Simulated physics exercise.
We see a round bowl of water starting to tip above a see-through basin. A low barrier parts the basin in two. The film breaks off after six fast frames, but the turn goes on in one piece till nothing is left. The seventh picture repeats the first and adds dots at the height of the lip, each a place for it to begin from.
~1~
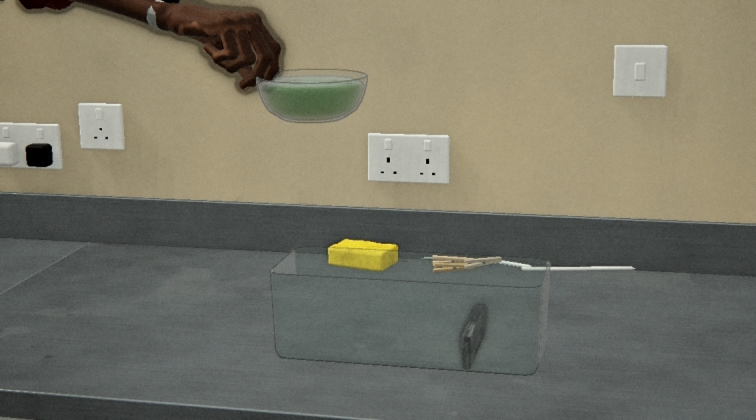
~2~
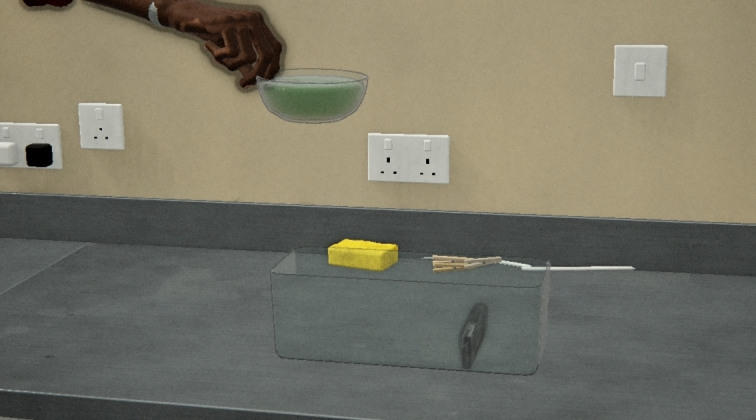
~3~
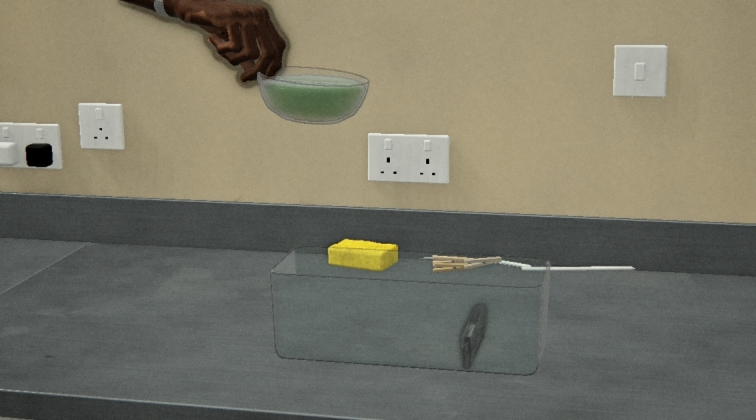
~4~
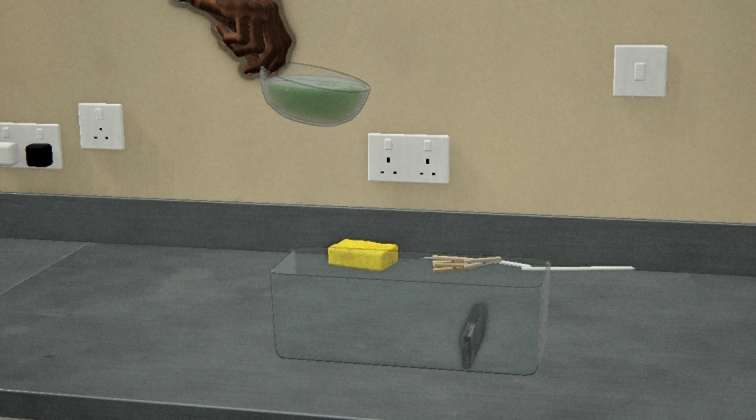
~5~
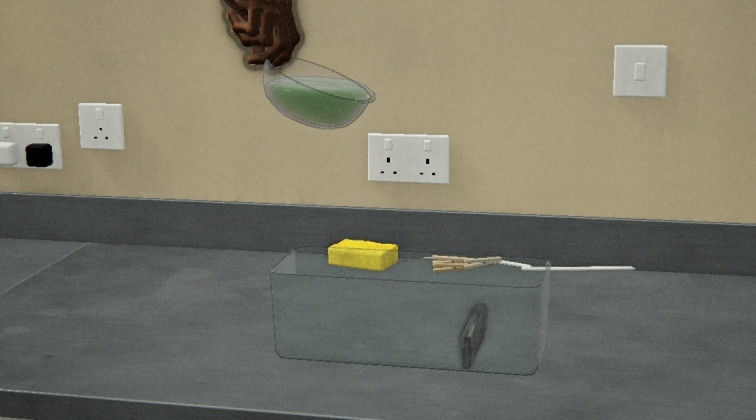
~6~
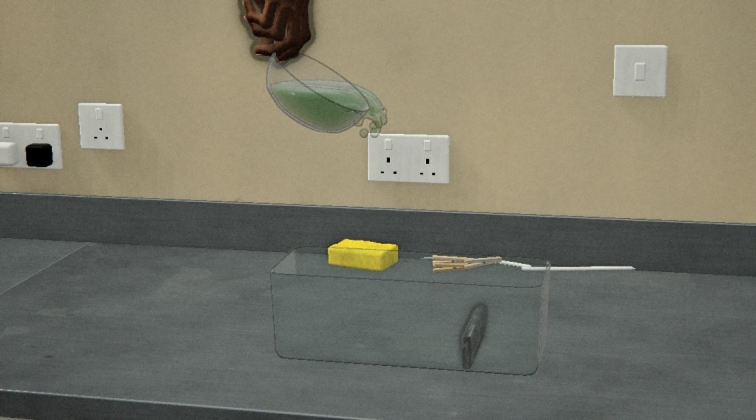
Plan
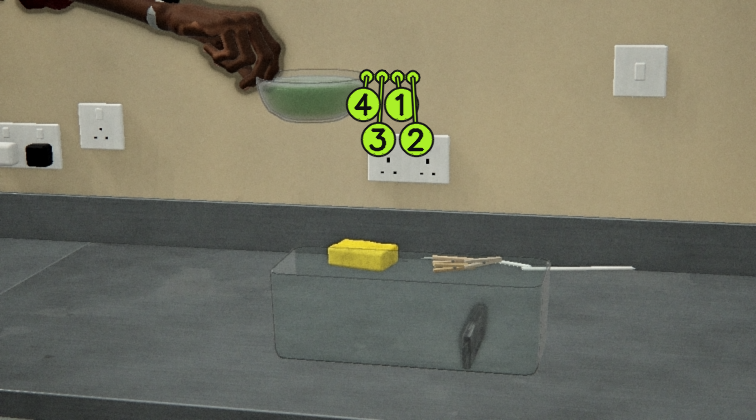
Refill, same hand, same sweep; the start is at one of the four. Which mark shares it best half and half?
2 is best.
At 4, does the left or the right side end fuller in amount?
More ends on the left.
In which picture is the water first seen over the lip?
In picture 5.
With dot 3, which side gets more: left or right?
The left side.
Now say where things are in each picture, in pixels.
In the first frame, upright, lip at (364, 76); basin from (276, 356) to (539, 375); top of the wall at (474, 321); nothing has left yet.
In the second frame, upright, lip at (364, 78); nothing has left yet.
In the third frame, tipped about 6°, lip at (366, 82); nothing has left yet.
In the fourth frame, tipped about 13°, lip at (367, 89); nothing has left yet.
In the fifth frame, tipped about 22°, lip at (368, 98); water is over the lip, down to (368, 98).
In the sixth frame, tipped about 33°, lip at (367, 109); water is over the lip, down to (376, 135).
In lime, 1 at (397, 77); 2 at (412, 77); 3 at (382, 77); 4 at (366, 76).
With 1, about 72 % ends left of the wall and 26 % right of it; 3 % is lost outside.
With 2, about 53 % ends left of the wall and 46 % right of it.
With 3, about 93 % ends left of the wall and 5 % right of it.
With 4, about 91 % ends left of the wall and 7 % right of it.
